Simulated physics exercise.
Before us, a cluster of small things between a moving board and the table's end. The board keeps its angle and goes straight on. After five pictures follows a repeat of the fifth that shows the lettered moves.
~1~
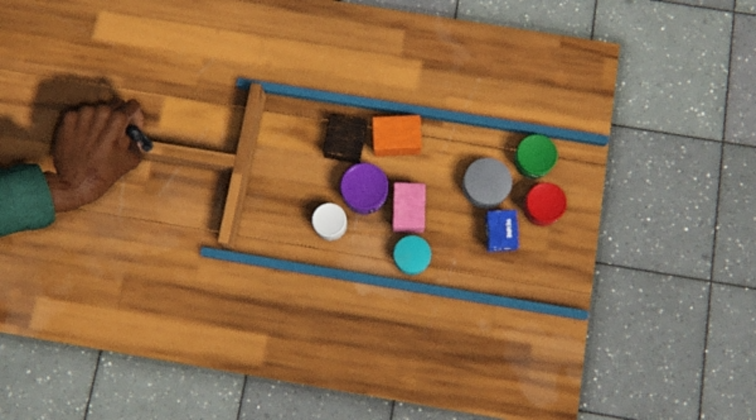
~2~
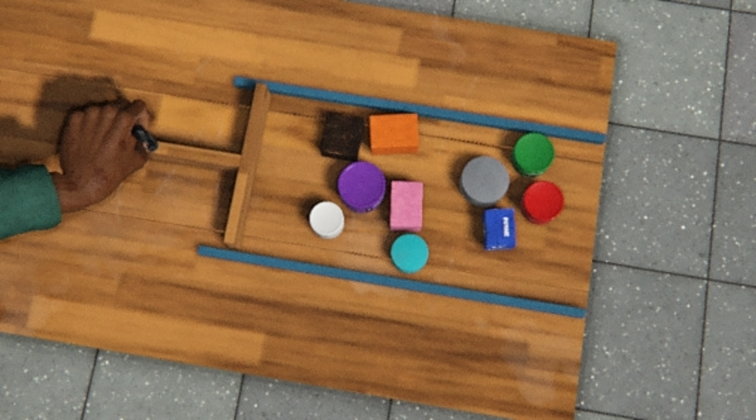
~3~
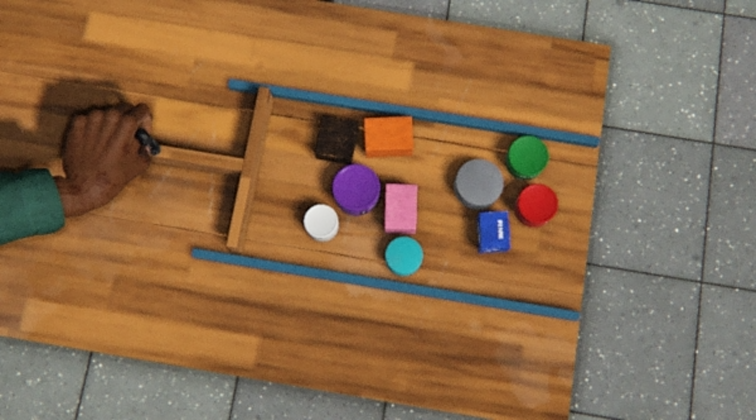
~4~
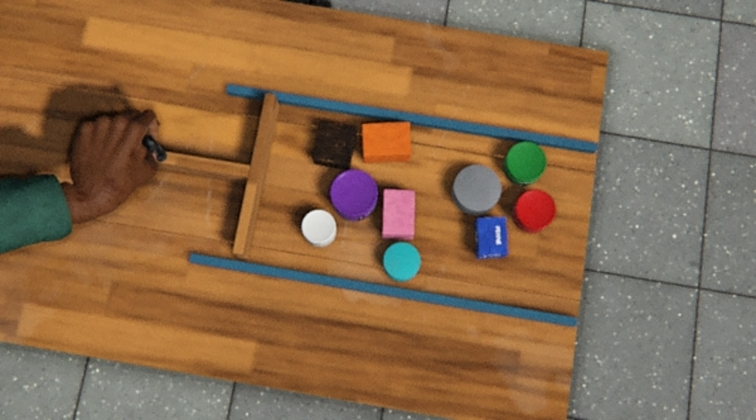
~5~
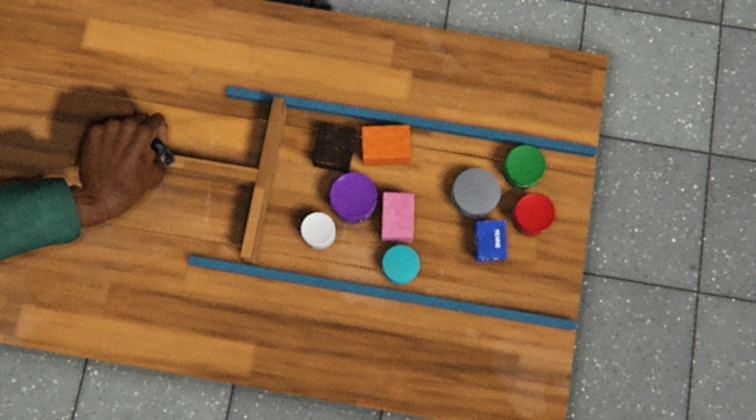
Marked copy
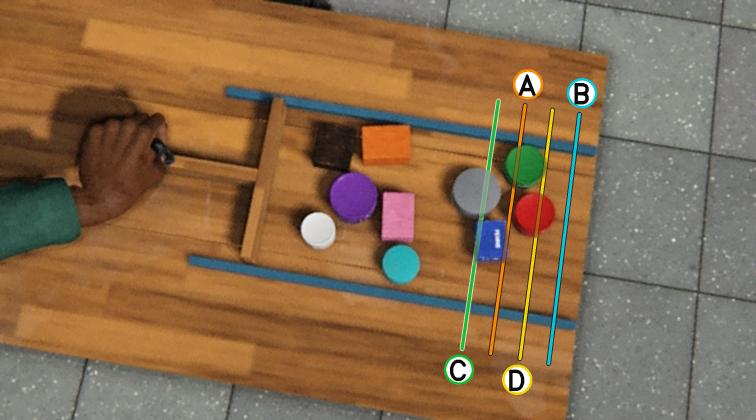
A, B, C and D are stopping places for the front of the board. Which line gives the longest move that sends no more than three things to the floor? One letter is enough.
A.
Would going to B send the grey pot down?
By then, yes.
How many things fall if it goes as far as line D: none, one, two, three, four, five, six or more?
Six or more.
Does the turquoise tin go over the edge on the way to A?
No.
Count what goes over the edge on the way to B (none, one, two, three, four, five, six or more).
Six or more.
On the marked copy, A at (508, 225); B at (565, 235); C at (481, 221); D at (537, 230).
With A. Early on, board (352, 190); orange block (427, 153); black block (384, 156).
Further on, board (441, 205); red jar (557, 212); green tub (557, 173).
At the end, board (509, 217); red jar over the edge; blue packet over the edge; three fallen.
As for the rest, B drops seven; C is within the limit but short; D drops six.
